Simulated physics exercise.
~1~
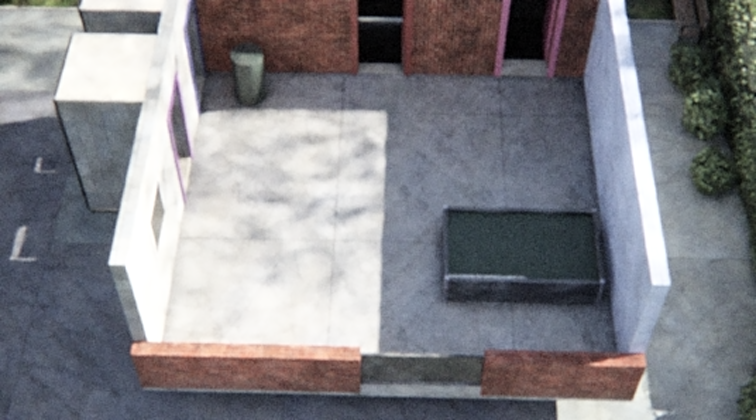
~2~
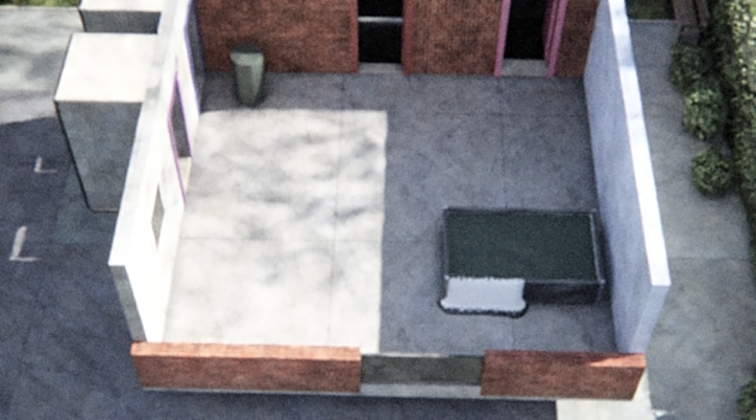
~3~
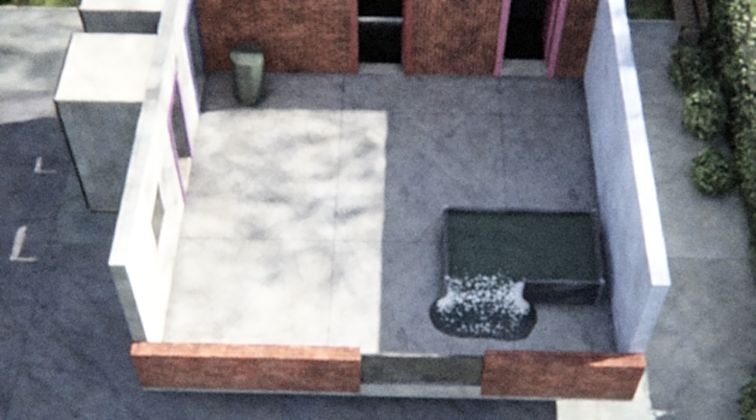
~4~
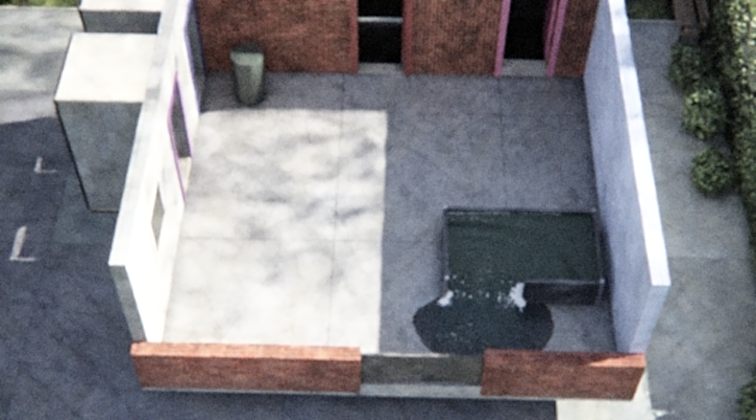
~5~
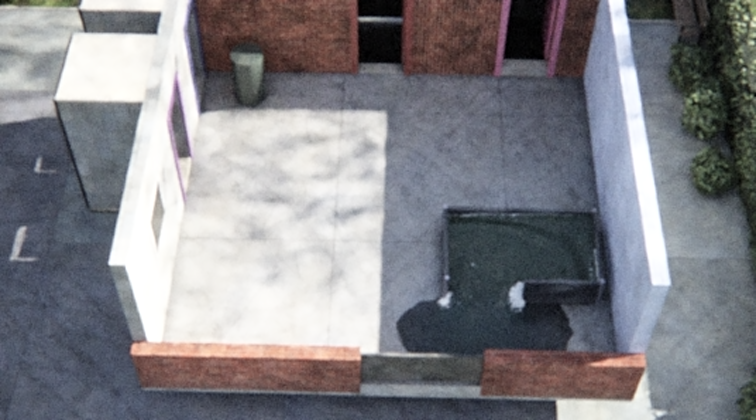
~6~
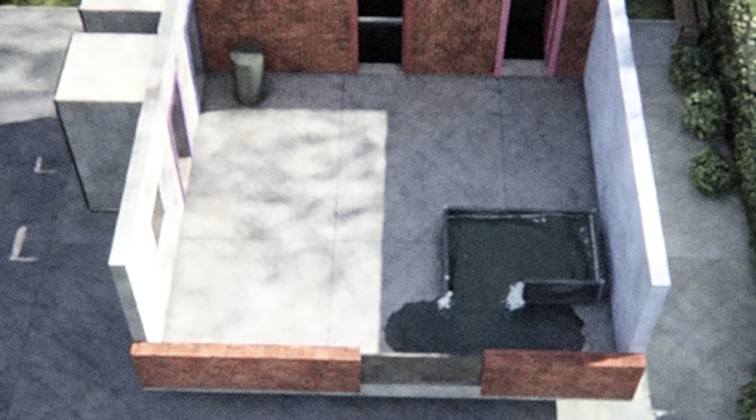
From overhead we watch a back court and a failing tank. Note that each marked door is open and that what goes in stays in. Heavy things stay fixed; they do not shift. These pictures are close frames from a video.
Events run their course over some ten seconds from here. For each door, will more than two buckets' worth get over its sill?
At the end, red door: At most two buckets, pink door: At most two buckets, purple door: At most two buckets, blue door: At most two buckets.
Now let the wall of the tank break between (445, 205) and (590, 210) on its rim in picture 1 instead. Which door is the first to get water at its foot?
Pink one.
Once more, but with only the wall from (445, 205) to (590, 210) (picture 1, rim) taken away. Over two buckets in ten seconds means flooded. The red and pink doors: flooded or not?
Put simply, the red door overflows; the pink door overflows.
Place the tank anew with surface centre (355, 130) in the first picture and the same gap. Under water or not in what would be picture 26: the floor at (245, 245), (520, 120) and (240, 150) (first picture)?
Hit, spared, spared.
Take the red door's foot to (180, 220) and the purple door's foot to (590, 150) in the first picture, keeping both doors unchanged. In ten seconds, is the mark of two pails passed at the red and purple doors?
Well, the red one crosses the threshold, while the purple one stays short of the threshold.
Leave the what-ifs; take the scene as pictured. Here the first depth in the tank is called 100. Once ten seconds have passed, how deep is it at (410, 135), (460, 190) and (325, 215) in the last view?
Respectively near 4, 0 and 4 per cent.
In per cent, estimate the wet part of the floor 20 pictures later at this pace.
Roughly 35 percent, I reckon.
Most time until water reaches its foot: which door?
It's the red-painted one.
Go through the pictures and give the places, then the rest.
The first frame shows still water in the open tank at (522, 247).
In the second frame, the front is at (444, 305), out from the gap at (484, 294).
In the third frame, the front is at (440, 324), out from the gap at (484, 294).
In the fourth frame, the front is at a hidden place, out from the gap at (484, 295).
In the fifth frame, water pours out at (484, 295) and has run to a hidden place.
In the sixth frame, water pours out at (484, 295) and has run to a hidden place.
A moment on, water covers 10 % of the floor; the red door not reached, the pink door not reached, the purple door not reached, the blue door not reached.
Next, water covers 20 % of the floor; the red door not reached, the pink door not reached, the purple door not reached, the blue door not reached.
Then, water covers 35 % of the floor; the red door not reached, the pink door not reached, the purple door not reached, the blue door not reached.
Later, water covers 55 % of the floor; the red door not reached, the pink door wet at the sill, nothing in, the purple door wet at the sill, nothing in, the blue door wet at the sill, nothing in.
In the end, water covers 75 % of the floor; the red door under two buckets in, the pink door wet at the sill, nothing in, the purple door wet at the sill, nothing in, the blue door wet at the sill, nothing in.
